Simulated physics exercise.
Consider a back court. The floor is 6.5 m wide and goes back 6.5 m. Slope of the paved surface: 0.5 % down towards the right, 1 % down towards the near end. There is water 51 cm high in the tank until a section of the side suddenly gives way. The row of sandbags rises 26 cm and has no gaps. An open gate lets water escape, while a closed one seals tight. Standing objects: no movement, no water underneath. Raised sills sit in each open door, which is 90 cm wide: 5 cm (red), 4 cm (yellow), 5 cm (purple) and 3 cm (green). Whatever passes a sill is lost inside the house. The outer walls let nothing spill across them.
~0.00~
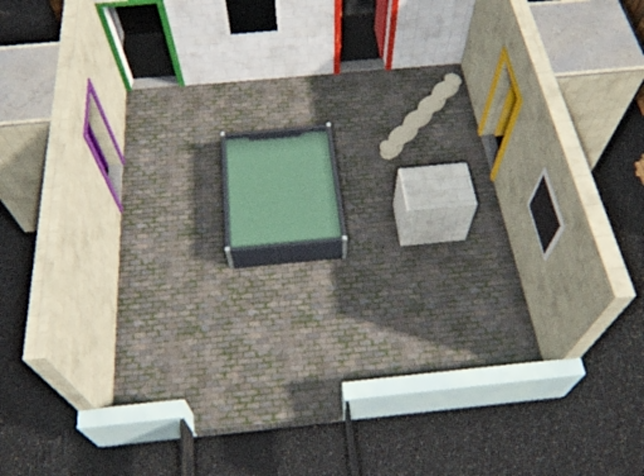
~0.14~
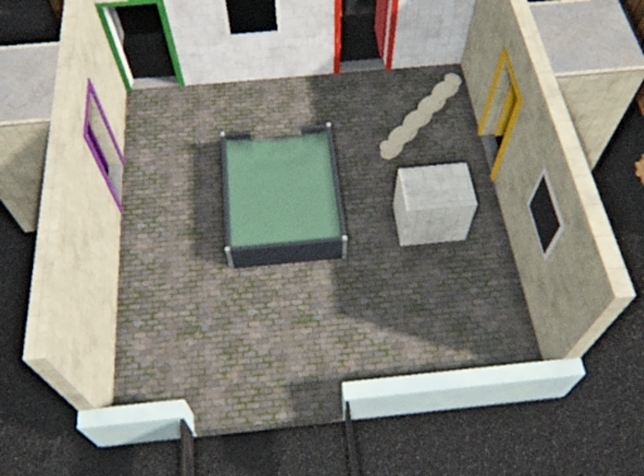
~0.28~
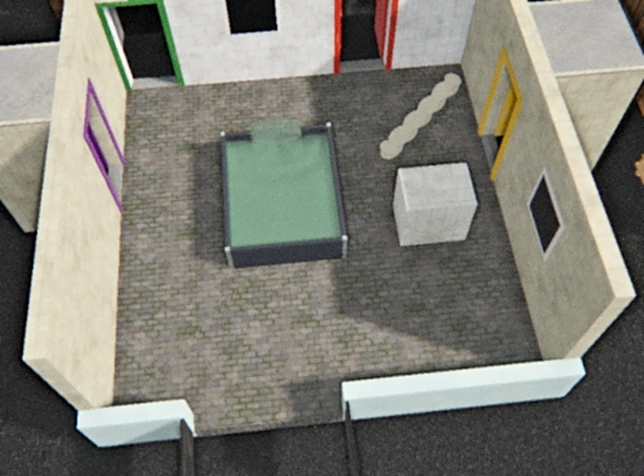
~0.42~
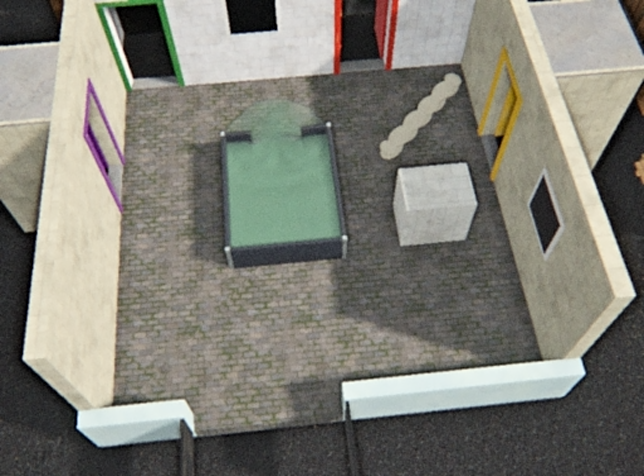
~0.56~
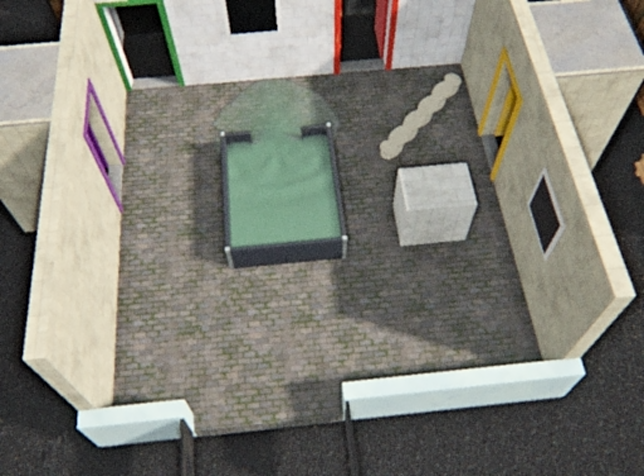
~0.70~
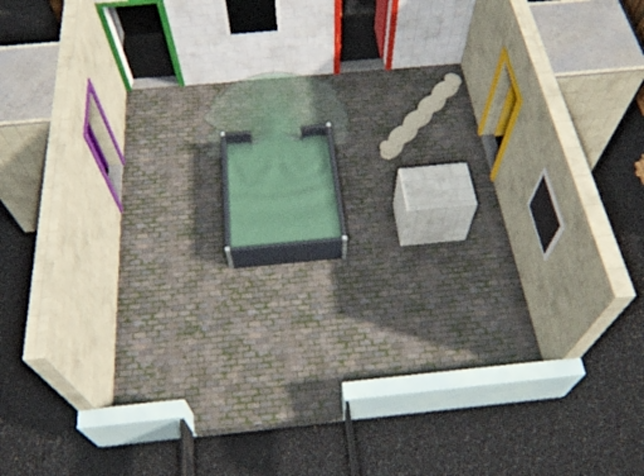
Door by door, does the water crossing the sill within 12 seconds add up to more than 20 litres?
In the end red door: Over; yellow door: Not over; purple door: Not over; green door: Over.
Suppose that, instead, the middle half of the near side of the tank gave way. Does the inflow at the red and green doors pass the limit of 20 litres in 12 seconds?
The red door comes out less than that and the green door less than that.
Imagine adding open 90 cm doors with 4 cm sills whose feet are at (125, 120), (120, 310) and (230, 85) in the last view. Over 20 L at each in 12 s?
Check each in turn: The first succeeds, the second fails, the third succeeds.
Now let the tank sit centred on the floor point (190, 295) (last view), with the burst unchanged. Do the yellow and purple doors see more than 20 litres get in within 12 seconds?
Yellow: Within limit; purple: Too much.
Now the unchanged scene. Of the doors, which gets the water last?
Door: Yellow.
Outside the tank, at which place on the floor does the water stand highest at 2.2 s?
Close to (267, 84).
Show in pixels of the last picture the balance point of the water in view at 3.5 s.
I'd say somewhere around (282, 159).
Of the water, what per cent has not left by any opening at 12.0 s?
Some 82 in a hundred.
After 1.4 s water covers 10 % of the floor and is deepest (28 cm) near (267, 84); red door 7 cm at the sill, 0 L in, yellow door not reached, purple door not reached, green door not reached.
After 2.2 s water covers 20 % of the floor and is deepest (28 cm) near (267, 84); red door 10 cm at the sill, 6 L in, yellow door not reached, purple door not reached, green door 7 cm at the sill, 2 L in.
After 3.5 s water covers 30 % of the floor and is deepest (25 cm) near (460, 68); red door 8 cm at the sill, 20 L in, yellow door not reached, purple door 5 cm at the sill, 0 L in, green door 10 cm at the sill, 25 L in.
After 7.0 s water covers 65 % of the floor and is deepest (14 cm) near (413, 108); red door 10 cm at the sill, 48 L in, yellow door 1 cm at the sill, 0 L in, purple door 5 cm at the sill, 2 L in, green door 8 cm at the sill, 91 L in.
After 12.0 s water covers 85 % of the floor and is deepest (9 cm) near (413, 108); red door 6 cm at the sill, 79 L in, yellow door 2 cm at the sill, 0 L in, purple door 3 cm at the sill, 2 L in, green door 5 cm at the sill, 127 L in.
